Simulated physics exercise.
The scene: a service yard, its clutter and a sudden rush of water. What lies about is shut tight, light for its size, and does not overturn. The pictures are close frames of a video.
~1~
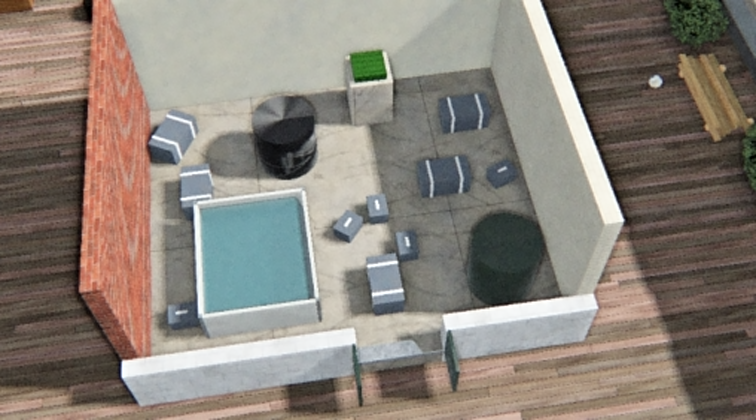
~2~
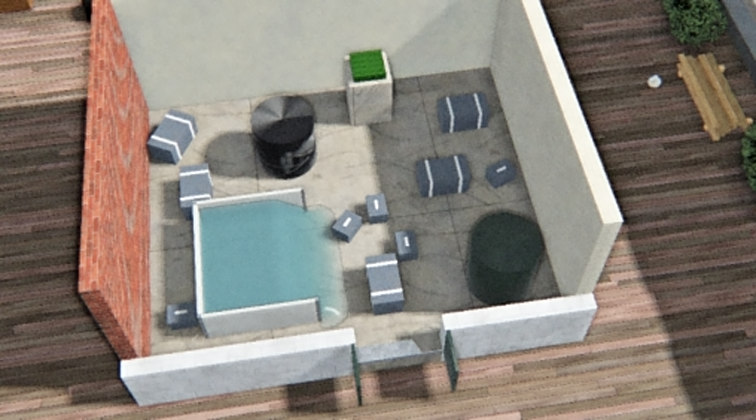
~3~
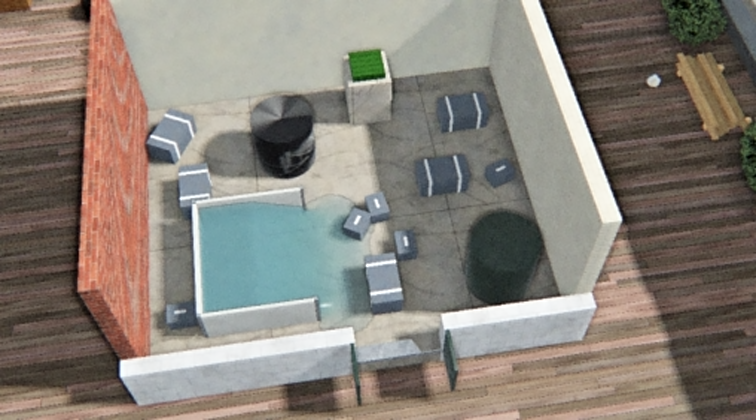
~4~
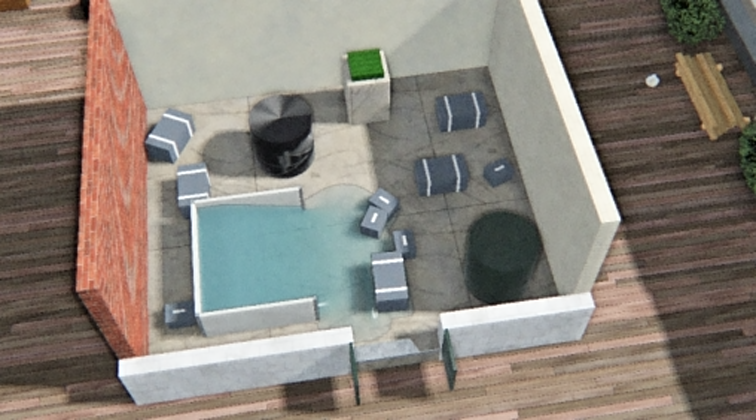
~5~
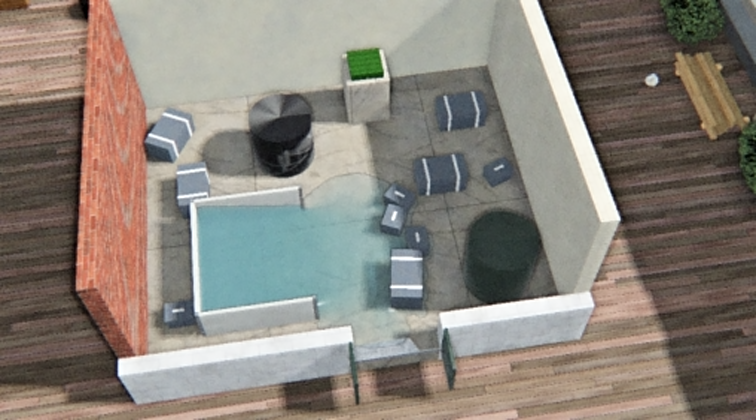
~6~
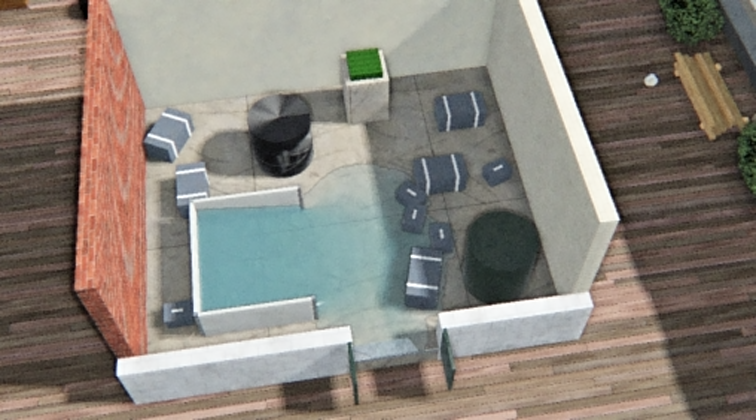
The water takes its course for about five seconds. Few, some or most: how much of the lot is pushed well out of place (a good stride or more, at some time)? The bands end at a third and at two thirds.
Share: Two thirds or more.
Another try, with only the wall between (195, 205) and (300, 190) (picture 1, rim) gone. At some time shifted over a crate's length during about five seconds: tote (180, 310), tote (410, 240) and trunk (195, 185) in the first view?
In turn: Pushed that far, never so far, that far or more.
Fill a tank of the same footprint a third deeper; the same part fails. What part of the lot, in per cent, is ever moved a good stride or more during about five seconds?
I make it 70 per cent.
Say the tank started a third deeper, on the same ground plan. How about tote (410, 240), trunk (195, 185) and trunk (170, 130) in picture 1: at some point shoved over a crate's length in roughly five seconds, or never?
One after the other: That far or more, never so far, under that.
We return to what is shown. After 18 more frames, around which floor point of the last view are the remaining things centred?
Close to (385, 182).
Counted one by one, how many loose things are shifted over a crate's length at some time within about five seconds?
The number is 7.
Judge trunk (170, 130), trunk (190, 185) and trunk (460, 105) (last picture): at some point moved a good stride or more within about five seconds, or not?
In turn: Less than that, no, moved that far.
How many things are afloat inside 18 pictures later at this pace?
The number is 7.
A moment on, 4 of 10 are well off their spots; 2 afloat.
Next, 5 of 10 are well off their spots; 5 afloat.
Later, 7 of 10 are well off their spots; 7 afloat.
In the end, 7 of 10 are well off their spots, and 7 have been at some point; 6 afloat.
